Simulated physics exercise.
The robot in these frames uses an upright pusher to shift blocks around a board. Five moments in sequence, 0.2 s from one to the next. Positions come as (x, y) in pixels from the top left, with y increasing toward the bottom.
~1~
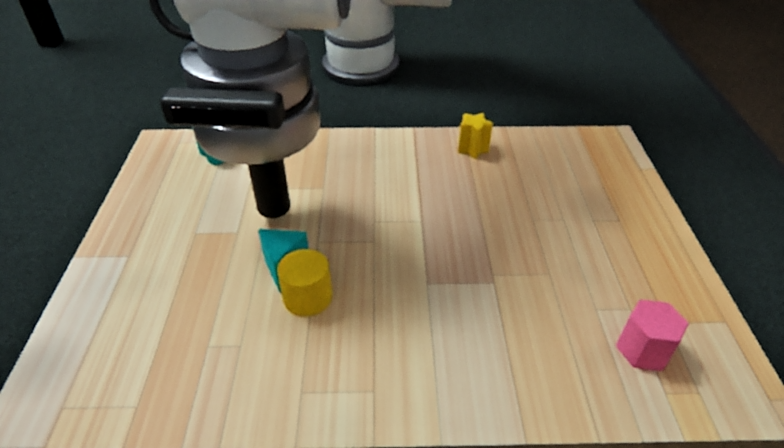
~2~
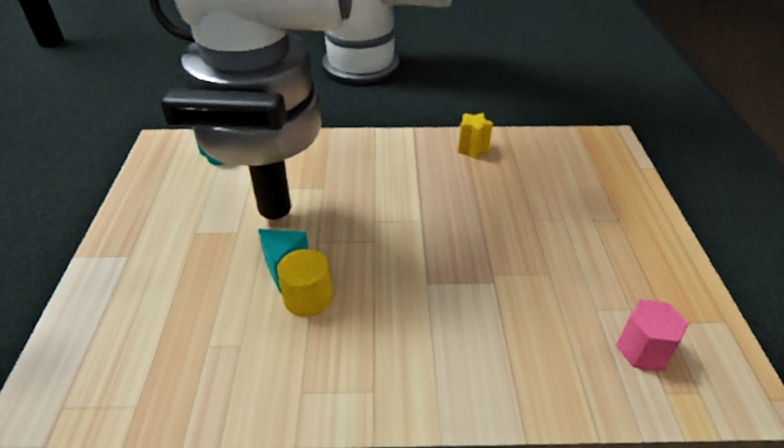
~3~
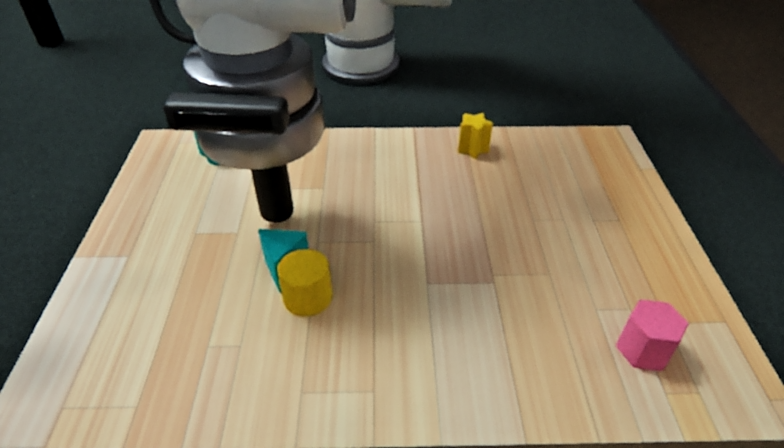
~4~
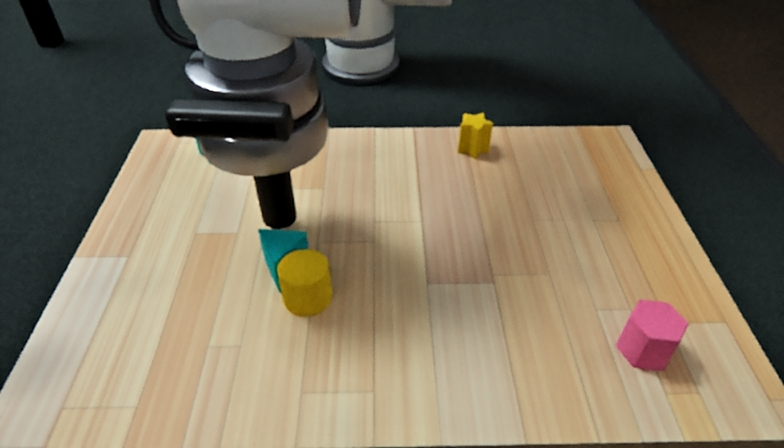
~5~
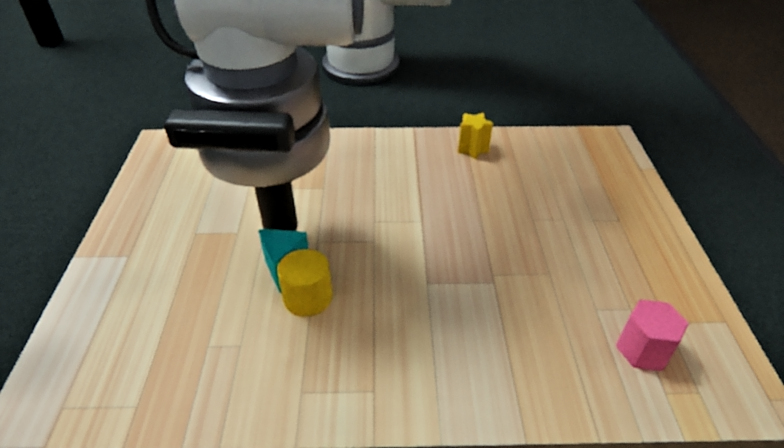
A white and grey robot arm holding an upright black pusher reaches over a pale wooden board on a dark surface, seen from above at an angle. A turquoise triangular block touches a yellow disc left of centre, with a yellow star-shaped block at the back and a pink block at right. The pusher edges slightly toward the viewer until it meets the turquoise block, while the blocks and camera stay still.
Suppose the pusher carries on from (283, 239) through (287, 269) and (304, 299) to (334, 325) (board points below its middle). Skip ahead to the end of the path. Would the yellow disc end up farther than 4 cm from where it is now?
I believe so.
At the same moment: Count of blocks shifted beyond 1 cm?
It looks like two blocks will be pushed more than about 1 cm.
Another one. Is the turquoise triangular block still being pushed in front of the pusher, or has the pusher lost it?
I think the pusher loses the turquoise triangular block somewhere along the way.
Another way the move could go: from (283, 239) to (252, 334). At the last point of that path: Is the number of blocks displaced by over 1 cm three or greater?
Final answer: No.
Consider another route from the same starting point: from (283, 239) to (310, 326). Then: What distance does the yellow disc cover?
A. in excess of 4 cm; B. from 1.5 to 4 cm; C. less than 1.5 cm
I choose A.
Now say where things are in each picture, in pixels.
In the first picture, pusher's lower end (274, 209); turquoise triangular block (279, 240); yellow disc (303, 266).
In the second picture, pusher (275, 210); blocks still.
In the third picture, pusher (277, 213); blocks still.
In the fourth picture, pusher (280, 219); blocks still.
In the fifth picture, pusher (281, 228); turquoise triangular block (279, 240); yellow disc (303, 266).
The first path, step by step. One third of the way, pusher (285, 259); turquoise triangular block (273, 264); yellow disc (309, 279).
Two thirds of the way, pusher (302, 289); turquoise triangular block (266, 289), turned 20° clockwise; yellow disc (318, 300).
At the end, pusher (333, 315); turquoise triangular block (267, 291), turned 35° clockwise; yellow disc (341, 333).
